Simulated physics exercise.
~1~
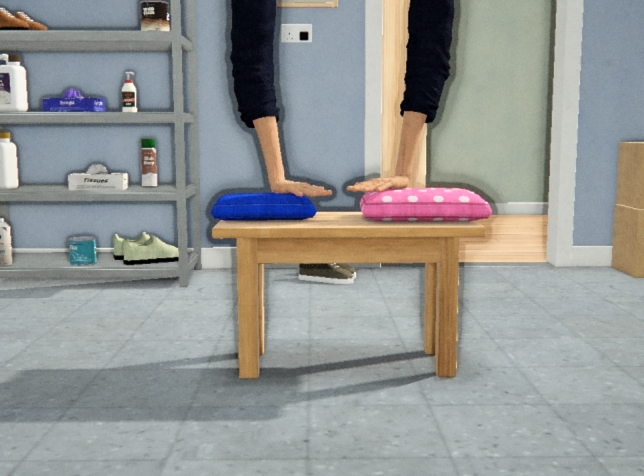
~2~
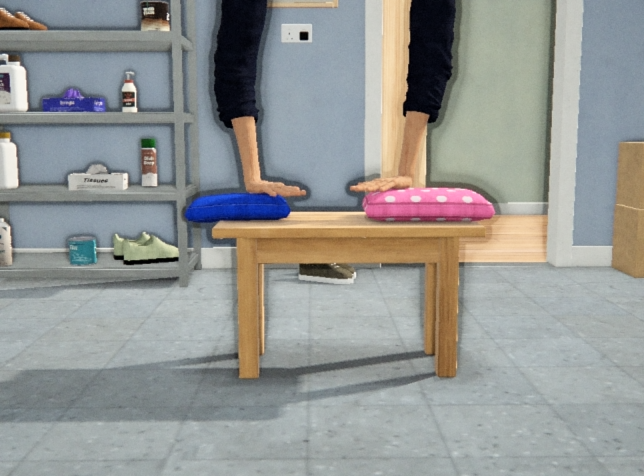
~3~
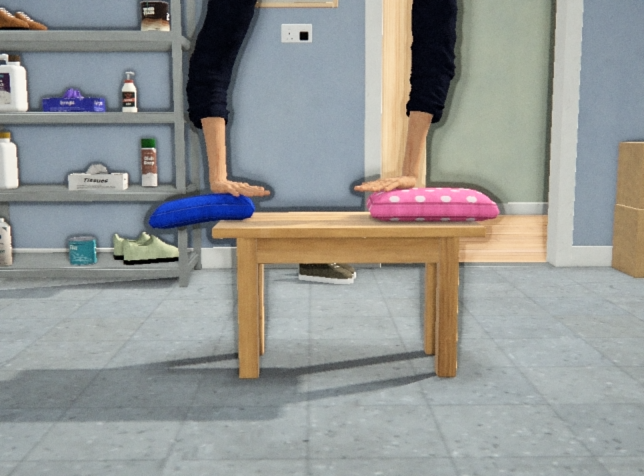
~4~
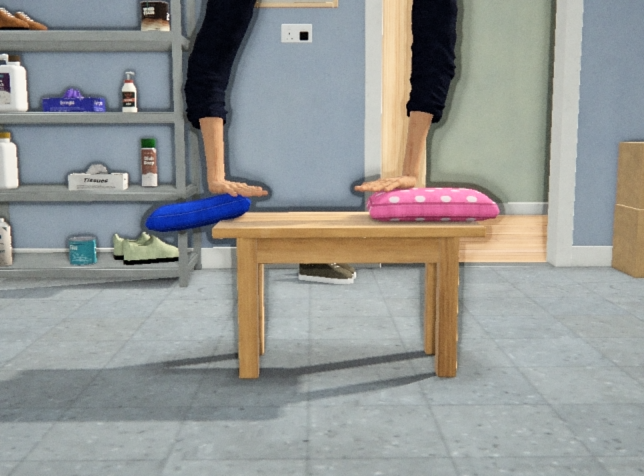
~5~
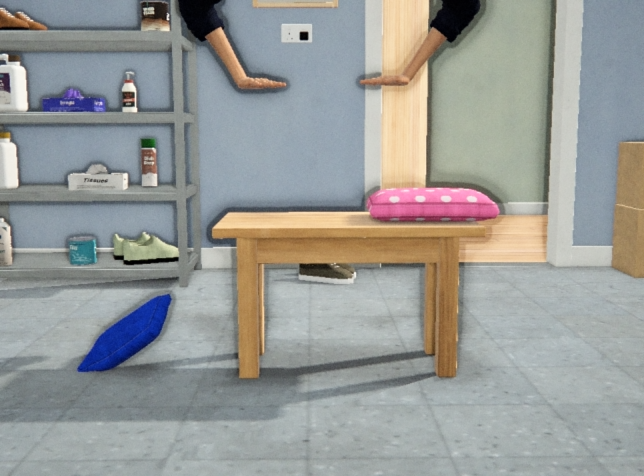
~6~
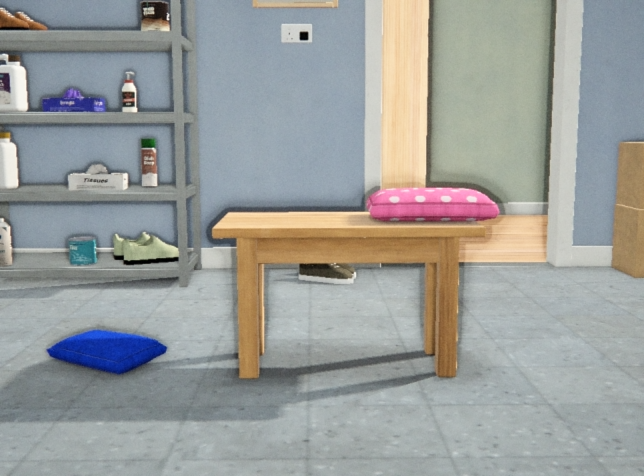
A blue sack slid left under one hand until it hung past the end of a wooden table, while the other hand stayed by a pink polka-dot pillow. The hands lifted away, and the sack tumbled to the floor as the pillow stayed on top.
